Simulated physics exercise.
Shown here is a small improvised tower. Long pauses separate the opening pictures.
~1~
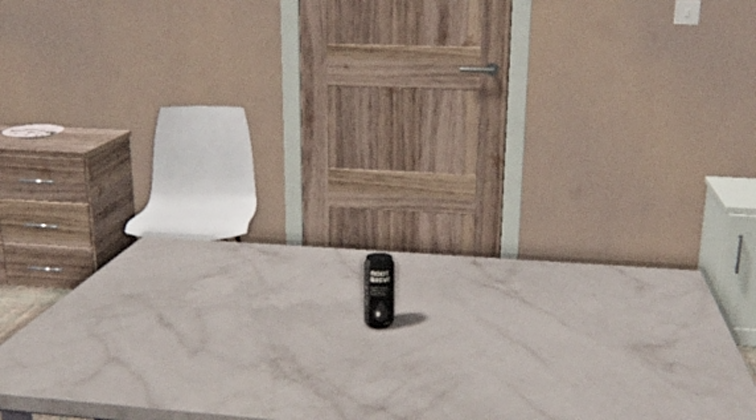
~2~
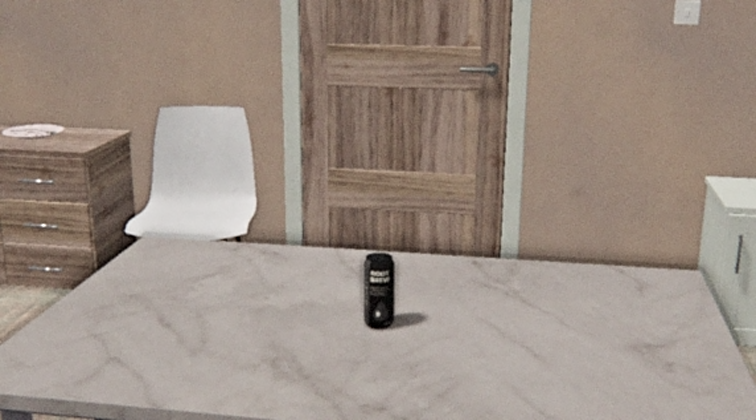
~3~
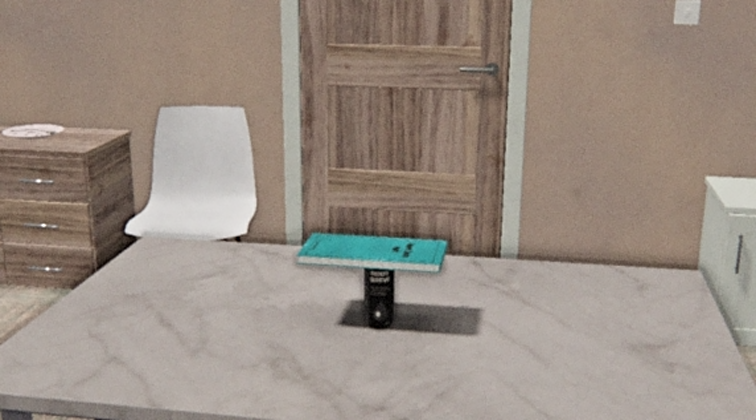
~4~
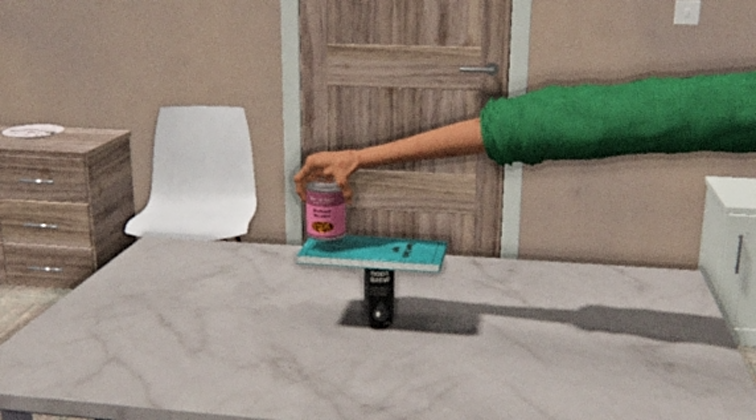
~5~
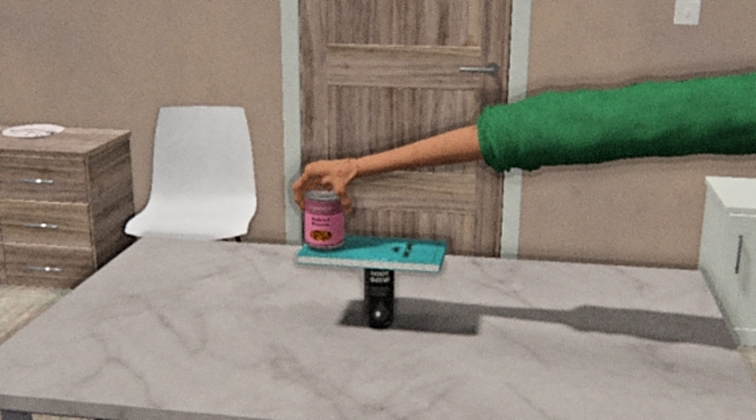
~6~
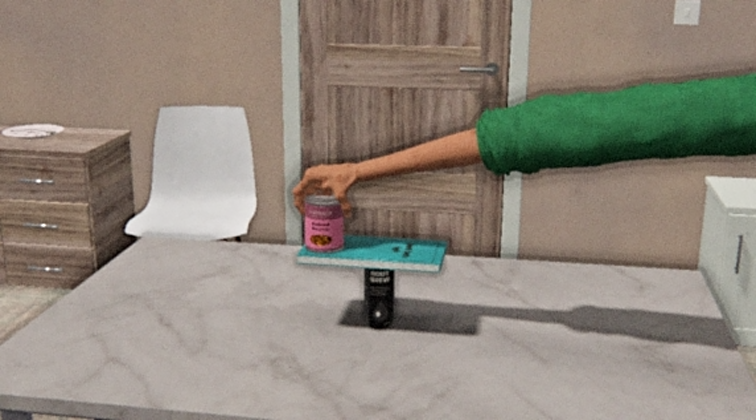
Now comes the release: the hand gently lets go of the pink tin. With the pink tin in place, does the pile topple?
Yes, watch - it doesn't survive it, sadly.
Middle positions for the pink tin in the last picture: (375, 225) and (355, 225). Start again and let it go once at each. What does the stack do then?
In the first try it remains standing, then in the second try it breaks down.
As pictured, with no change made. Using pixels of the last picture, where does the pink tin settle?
Close to pixel (251, 305).
Then, 0.40 s later than the last frame, pink tin now fallen; turquoise book on its side.
Then, 0.60 s later than the last frame, turquoise book on its side.
When it is over, fallen, turquoise book and pink tin; black can as before. End places, in pixels of the last picture, pink tin near (251, 305). The stack comes apart.
